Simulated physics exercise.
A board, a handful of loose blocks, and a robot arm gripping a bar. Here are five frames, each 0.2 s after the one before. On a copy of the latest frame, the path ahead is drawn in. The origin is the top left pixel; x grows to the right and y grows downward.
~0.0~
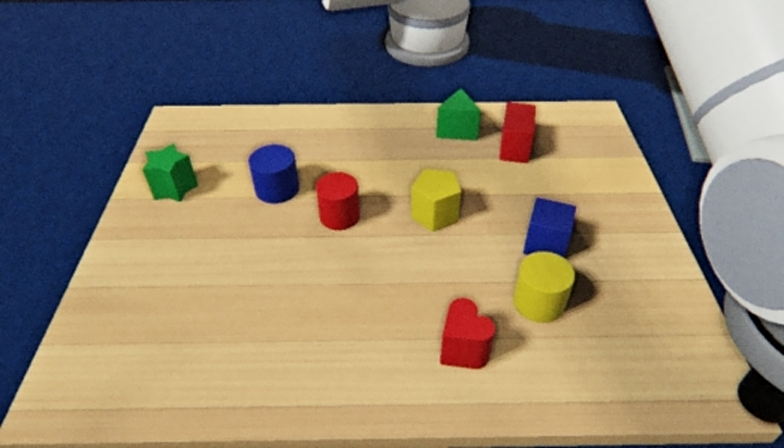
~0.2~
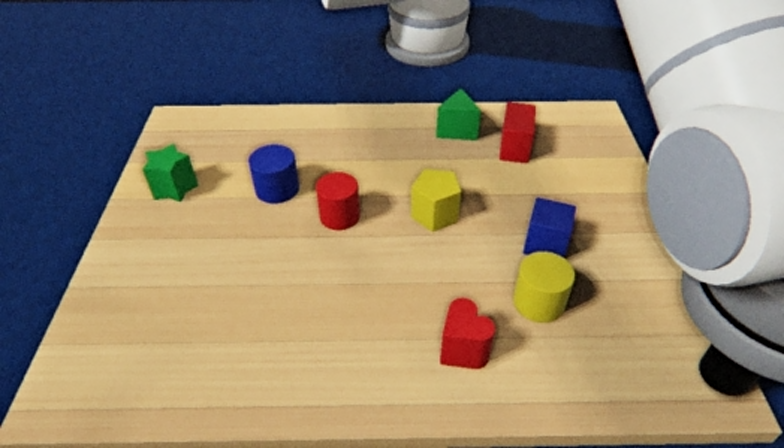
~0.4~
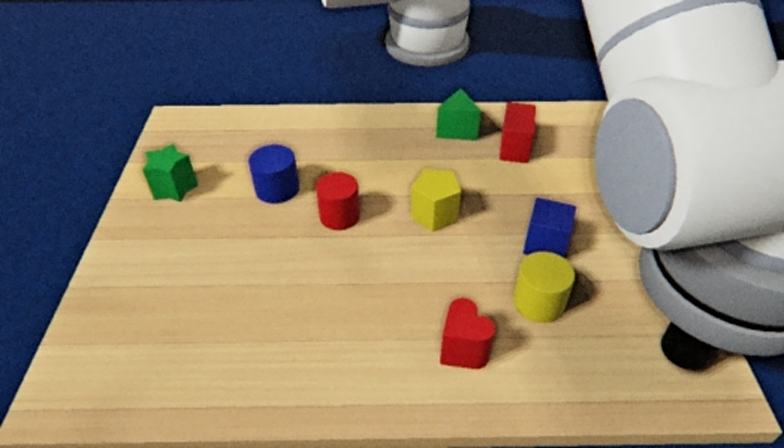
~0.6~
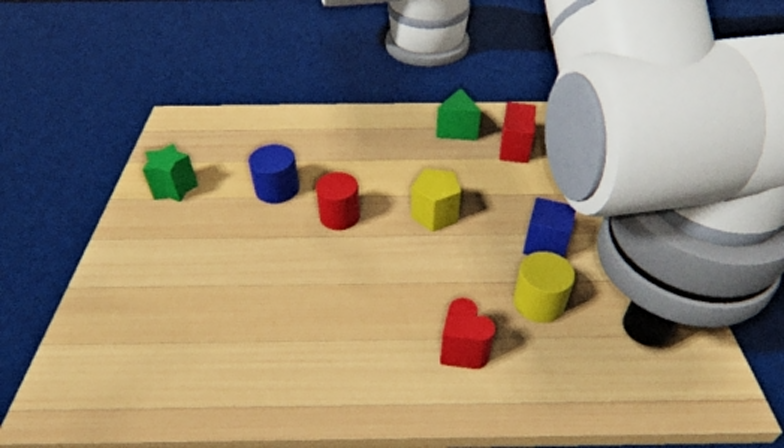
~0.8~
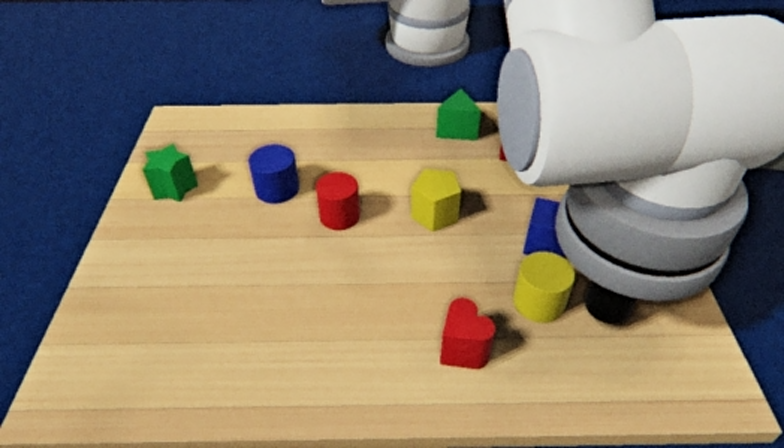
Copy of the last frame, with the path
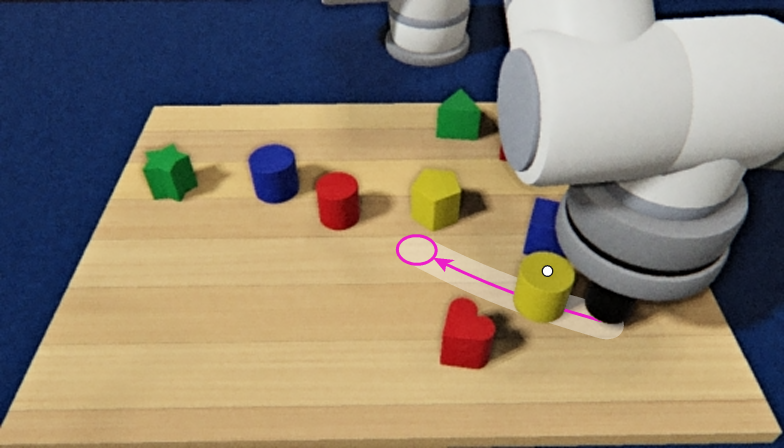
On a wooden board, a white robot arm moves left over the right side while blocks stay still.
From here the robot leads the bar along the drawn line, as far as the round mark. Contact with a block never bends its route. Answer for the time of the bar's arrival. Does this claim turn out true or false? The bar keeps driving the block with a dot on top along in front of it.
That statement is accurate.
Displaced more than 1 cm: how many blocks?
There will be one block displaced.
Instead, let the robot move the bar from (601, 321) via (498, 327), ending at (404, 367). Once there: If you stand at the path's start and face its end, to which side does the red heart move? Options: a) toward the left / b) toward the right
a.
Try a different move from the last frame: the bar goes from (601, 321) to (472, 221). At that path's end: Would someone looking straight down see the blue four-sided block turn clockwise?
Yes, that is what happens.
The line goes from (601, 321) over (533, 300) and (471, 276) to (417, 250); the dot is on the yellow disc.
What follows on the original path. One third of the way, bar at (535, 286); yellow disc at (492, 255).
Two thirds of the way, bar at (471, 262); yellow disc at (427, 236).
At the end, bar at (417, 236); yellow five-sided block unmoved; yellow disc at (373, 224).
